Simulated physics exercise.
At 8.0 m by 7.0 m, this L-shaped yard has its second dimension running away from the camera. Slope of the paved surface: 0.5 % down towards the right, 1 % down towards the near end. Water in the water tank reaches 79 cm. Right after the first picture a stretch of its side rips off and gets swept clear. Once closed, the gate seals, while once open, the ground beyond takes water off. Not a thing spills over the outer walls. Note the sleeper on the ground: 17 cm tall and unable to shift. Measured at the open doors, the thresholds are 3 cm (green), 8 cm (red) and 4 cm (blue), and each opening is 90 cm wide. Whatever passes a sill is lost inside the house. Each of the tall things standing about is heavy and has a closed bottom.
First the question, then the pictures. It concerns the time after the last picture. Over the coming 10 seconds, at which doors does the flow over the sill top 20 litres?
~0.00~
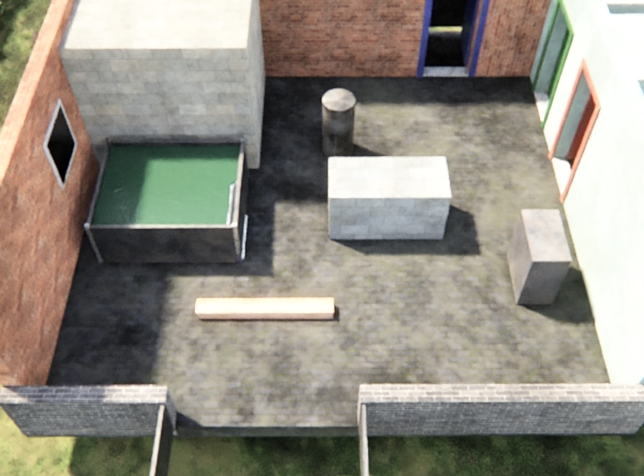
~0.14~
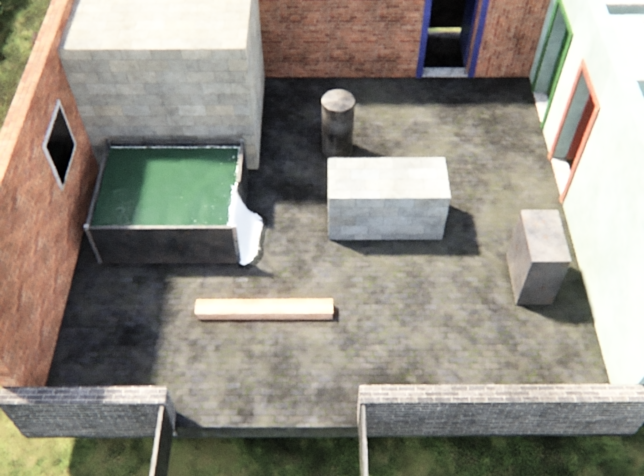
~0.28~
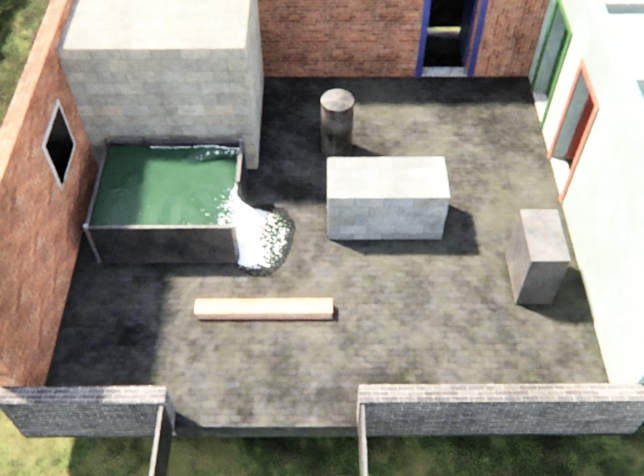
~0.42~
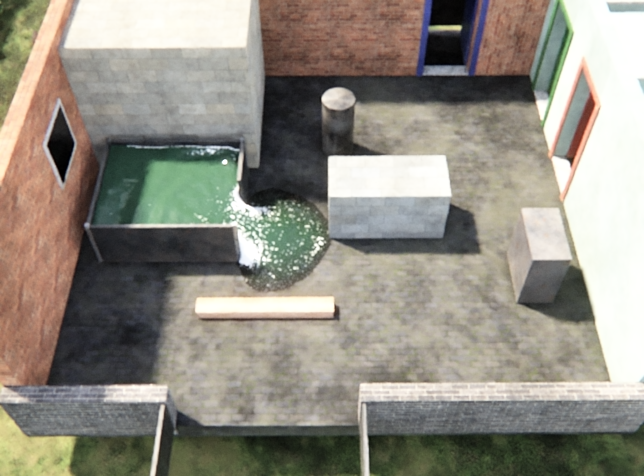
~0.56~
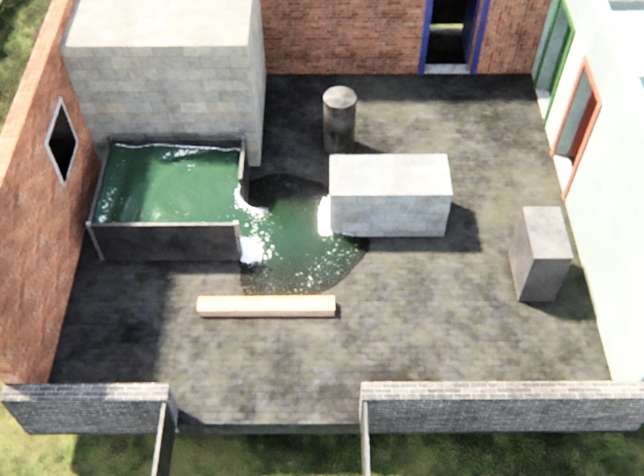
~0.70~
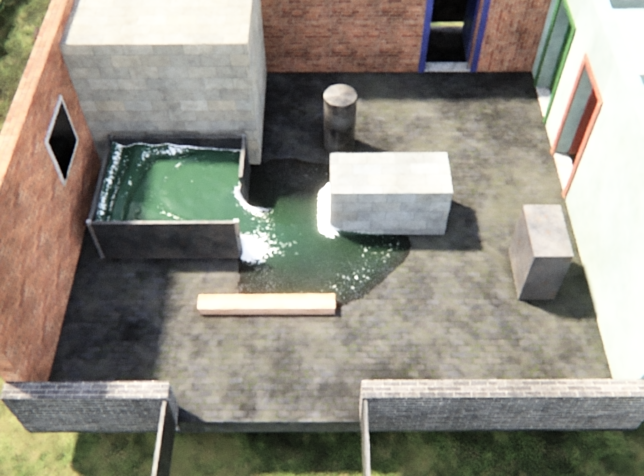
Door by door: The green door tops that amount; the red door stays at or below that amount; the blue door tops that amount.
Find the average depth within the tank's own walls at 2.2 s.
43 cm.
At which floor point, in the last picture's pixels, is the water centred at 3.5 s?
Pixel position near (329, 240).
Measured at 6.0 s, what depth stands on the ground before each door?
Depths in cm: Green 7, red 5, blue 2.
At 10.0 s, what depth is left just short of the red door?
About 6.5 centimetres.
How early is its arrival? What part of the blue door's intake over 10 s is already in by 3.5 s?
It comes to about 0 per cent.
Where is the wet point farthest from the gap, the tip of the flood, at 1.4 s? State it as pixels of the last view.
I'd put it near pixel (529, 247) of the last picture.
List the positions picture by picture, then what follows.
The water tank at (170, 185) is whole and still, 79 cm deep, in the first picture.
The front is at (243, 265), 0.5 m from the gap at (238, 227); 0.3 m2 of floor is under water; 79 cm left at the back of the water tank, in the second picture.
Water pours out at (238, 228) and has run 0.9 m, to (289, 223); deepest outside 50 cm, 80 cm at the water tank's back, in the third picture.
The front is at (326, 228), 1.4 m from the gap at (239, 228); 2.0 m2 of floor is under water; 80 cm left at the back of the water tank, in the fourth picture.
Water pours out at (240, 226) and has run 2.0 m, to (365, 244); deepest outside 45 cm, 77 cm at the water tank's back, in the fifth picture.
The front is at (403, 254), 2.6 m from the gap at (240, 224); 4.7 m2 of floor is under water; 67 cm left at the back of the water tank, in the sixth picture.
After 1.4 s water covers 25 % of the floor and is deepest (46 cm) near (328, 221); green door not reached, red door not reached, blue door not reached.
After 2.2 s water covers 45 % of the floor and is deepest (38 cm) near (317, 221); green door not reached, red door not reached, blue door not reached.
After 3.5 s water covers 55 % of the floor and is deepest (32 cm) near (612, 392); green door not reached, red door 5 cm at the sill, 0 L in, blue door not reached.
After 6.0 s water covers 75 % of the floor and is deepest (17 cm) near (592, 315); green door 7 cm at the sill, 3 L in, red door 5 cm at the sill, 2 L in, blue door 2 cm at the sill, 0 L in.
After 10.0 s water covers 90 % of the floor and is deepest (14 cm) near (549, 150); green door 9 cm at the sill, 125 L in, red door 7 cm at the sill, 2 L in, blue door 7 cm at the sill, 54 L in.
